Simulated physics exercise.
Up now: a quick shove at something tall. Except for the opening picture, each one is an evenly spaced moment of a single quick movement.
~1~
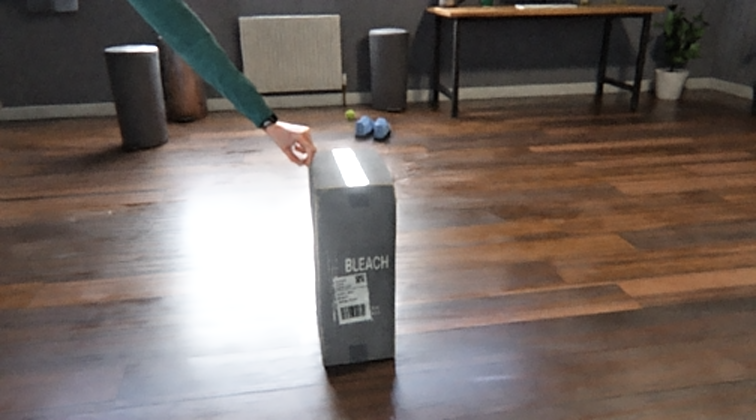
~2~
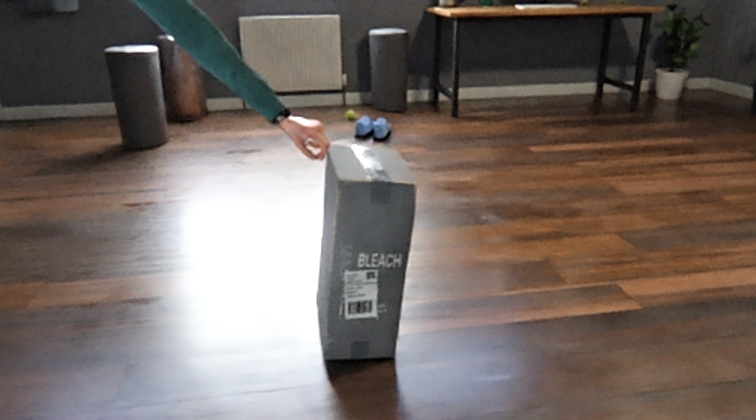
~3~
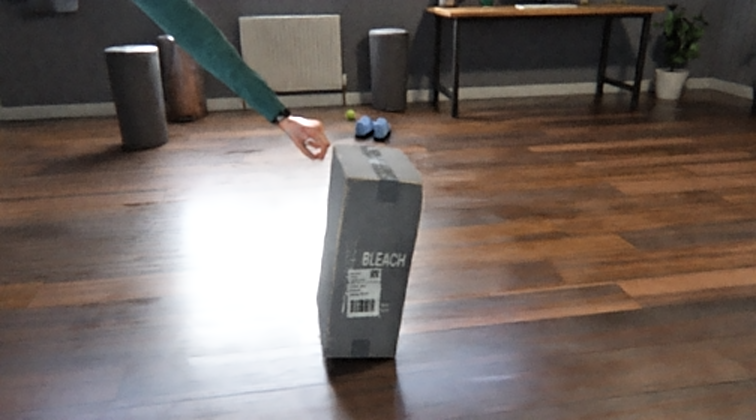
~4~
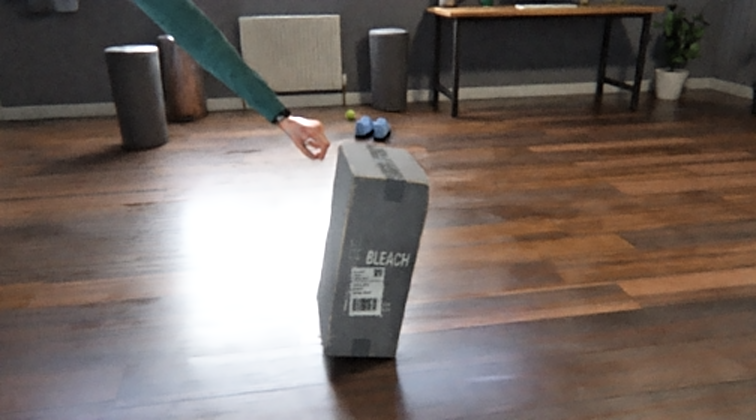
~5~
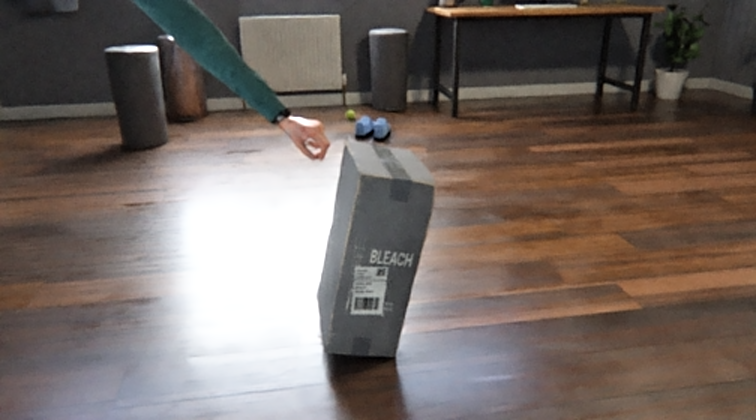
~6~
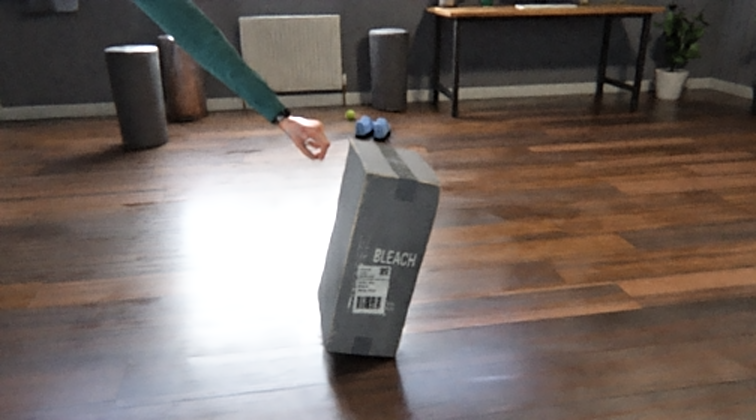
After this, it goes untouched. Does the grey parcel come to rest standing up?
My guess is it will fail to recover from that.
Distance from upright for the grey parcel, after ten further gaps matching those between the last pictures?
Angle from vertical in that picture: 25°.
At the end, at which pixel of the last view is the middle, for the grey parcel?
Looks like it settles somewhere around (472, 290).
Then, 0.40 s on from there, grey parcel 43° off upright near (420, 247).
In the end, the grey parcel falls over, near (471, 290).
